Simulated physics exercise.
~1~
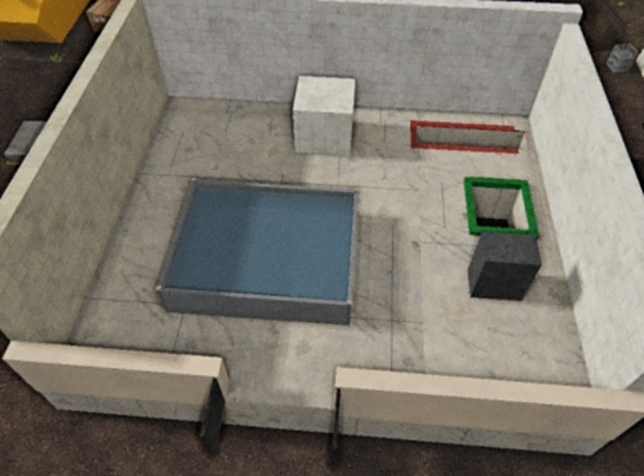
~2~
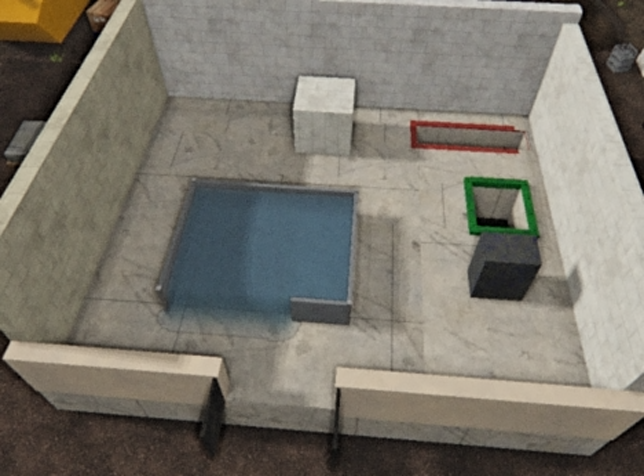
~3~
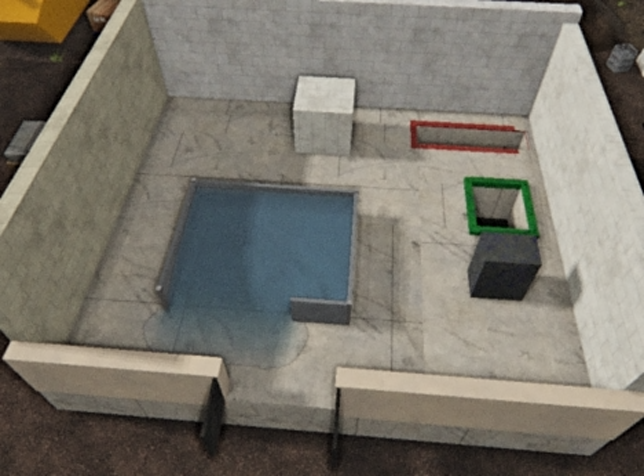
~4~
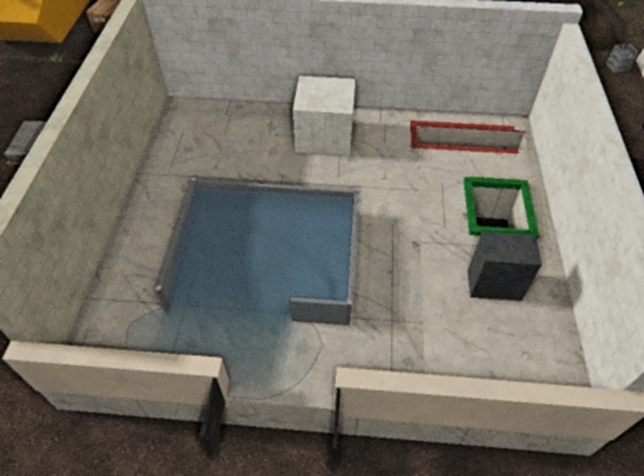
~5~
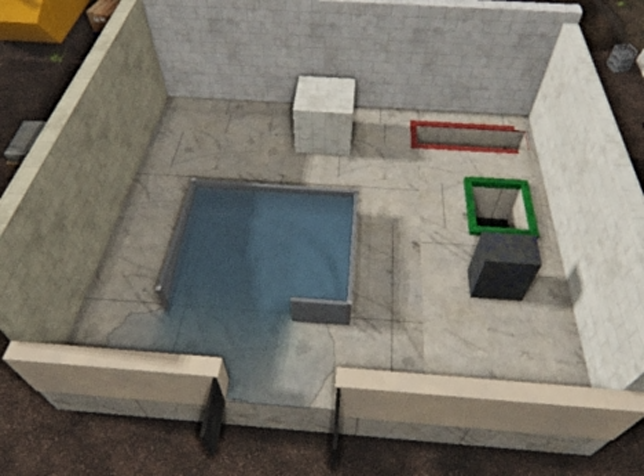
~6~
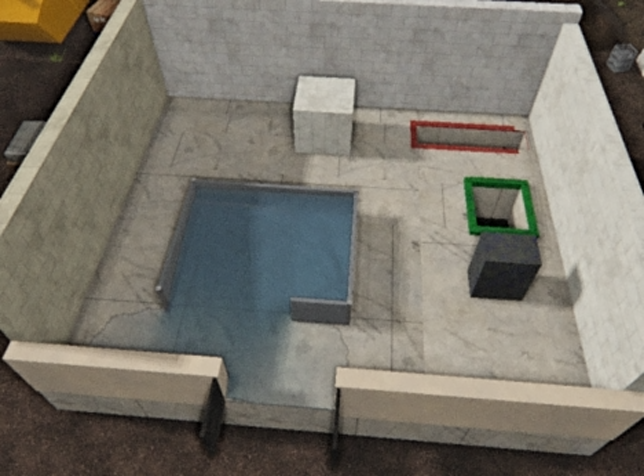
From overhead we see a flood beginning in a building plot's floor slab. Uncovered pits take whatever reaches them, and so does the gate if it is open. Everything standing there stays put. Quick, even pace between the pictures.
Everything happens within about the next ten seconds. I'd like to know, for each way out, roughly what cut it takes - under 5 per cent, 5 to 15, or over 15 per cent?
The gate gets a big share of it - past fifteen per cent, the green pit gets hardly any of it - below five per cent, the red pit gets hardly any of it - below five per cent.
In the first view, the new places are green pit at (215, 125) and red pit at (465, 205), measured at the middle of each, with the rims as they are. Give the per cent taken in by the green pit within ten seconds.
Per cent: Green 4.
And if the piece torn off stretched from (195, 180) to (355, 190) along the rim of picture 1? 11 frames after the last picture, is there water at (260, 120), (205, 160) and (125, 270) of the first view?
Result, in sequence: Inundated; inundated; untouched by the flood.
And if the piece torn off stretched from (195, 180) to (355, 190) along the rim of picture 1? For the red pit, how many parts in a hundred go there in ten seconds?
Red: 30 %.
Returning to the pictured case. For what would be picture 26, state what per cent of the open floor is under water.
About 35 %.
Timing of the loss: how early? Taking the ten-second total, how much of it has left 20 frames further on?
Around 55 % of the total, roughly.
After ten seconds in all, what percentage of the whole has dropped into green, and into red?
Roughly 0 %, then roughly 2 %.
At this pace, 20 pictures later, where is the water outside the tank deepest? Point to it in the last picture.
Pointing at (56, 368).
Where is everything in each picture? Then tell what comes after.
The first frame shows still water in the water tank at (265, 240).
In the second frame, the front is at (164, 320), out from the gap at (230, 308).
In the third frame, the front is at (151, 334), out from the gap at (230, 309).
In the fourth frame, the front is at a hidden place, out from the gap at (230, 309).
In the fifth frame, water pours out at (230, 309) and has run to a hidden place.
In the sixth frame, water pours out at (230, 309) and has run to a hidden place.
A moment on, water covers 10 % of the floor; the gate 6 %, the green pit 0 %, the red pit 0 %.
Next, water covers 15 % of the floor; the gate 13 %, the green pit 0 %, the red pit 0 %.
Then, water covers 35 % of the floor; the gate 21 %, the green pit 0 %, the red pit 0 %.
Later, water covers 55 % of the floor; the gate 29 %, the green pit 0 %, the red pit 0 %.
In the end, water covers 70 % of the floor; the gate 36 %, the green pit 0 %, the red pit 3 %.
